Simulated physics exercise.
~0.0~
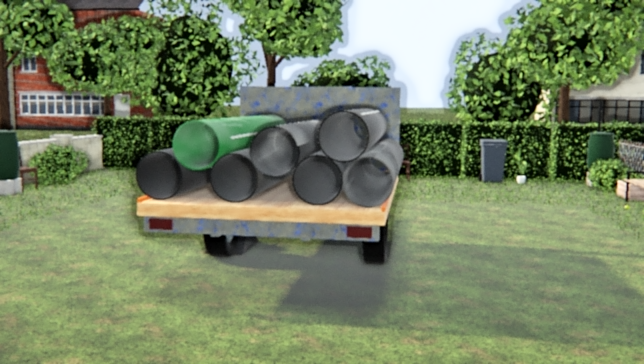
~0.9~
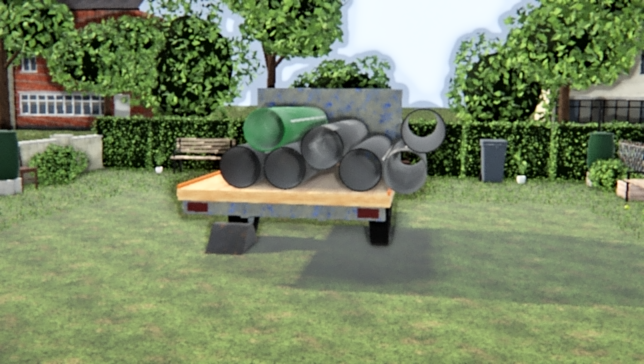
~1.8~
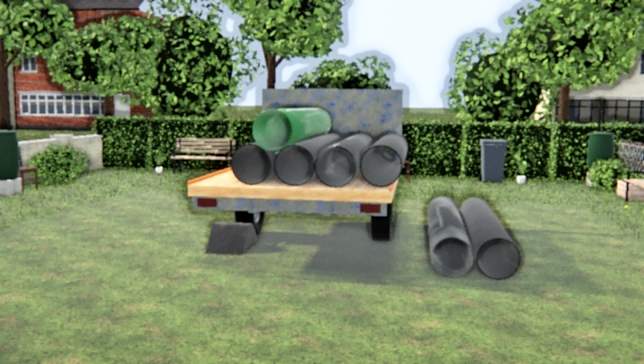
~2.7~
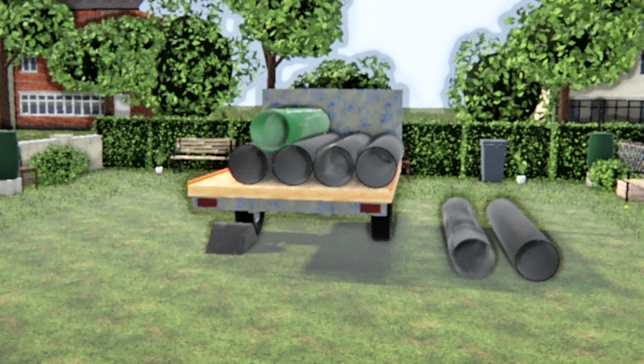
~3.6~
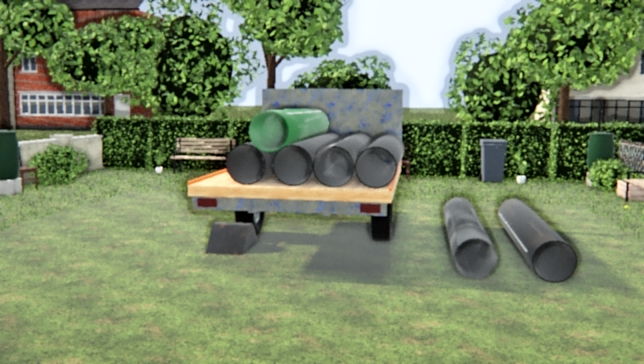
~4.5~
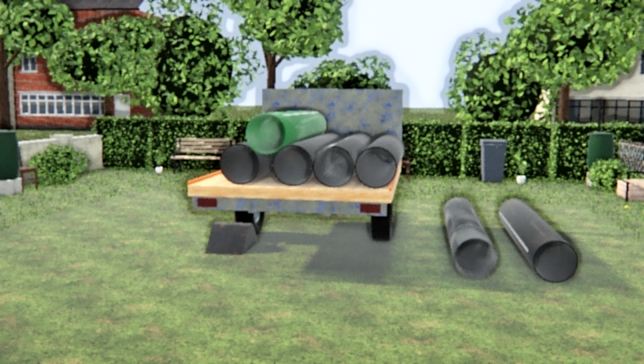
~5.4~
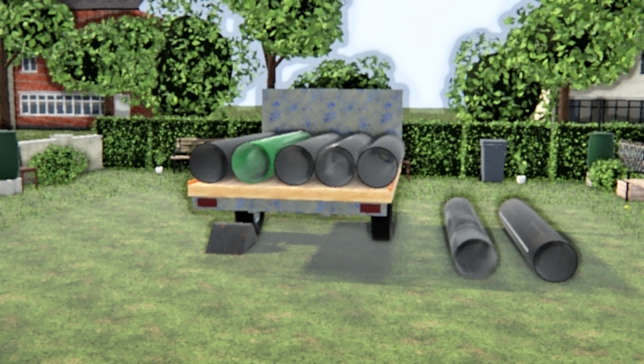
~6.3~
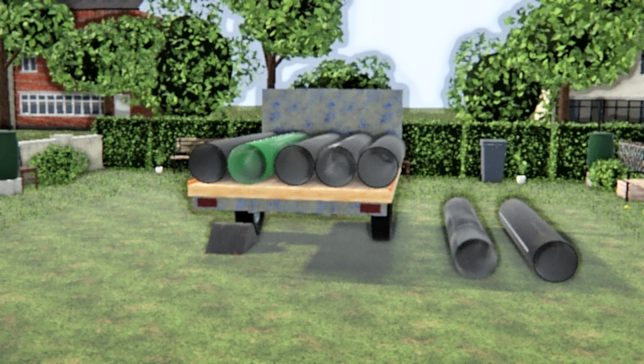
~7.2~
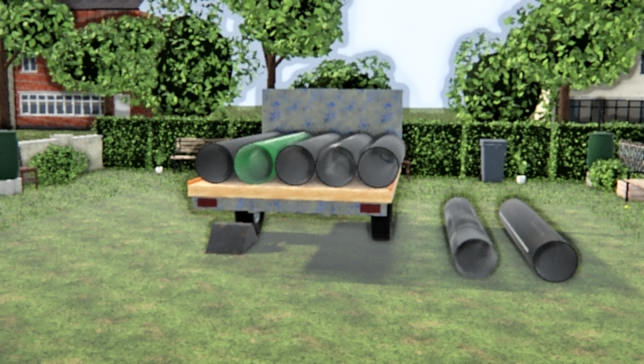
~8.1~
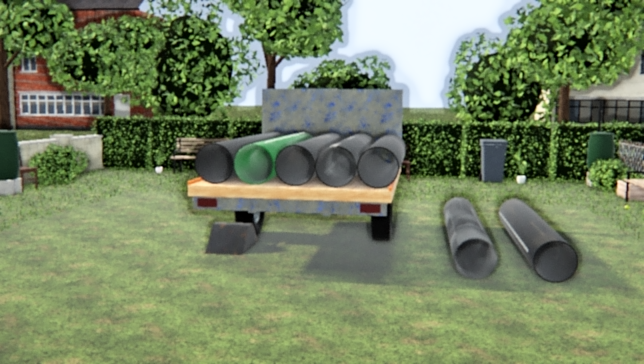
Seven loose plastic pipes, one green and the rest dark grey, sit stacked on the flat wooden bed of a farm trailer that tilts on a grassy lawn. As the trailer levels, the pile shifts to the right and pipes spill over that side. Two grey ones land on the grass and roll a little farther right, spreading apart before they stop. The green pipe stays perched on the others for a while, then drops down among them. It ends lying in a single row with four grey pipes, second from the left, still aboard.
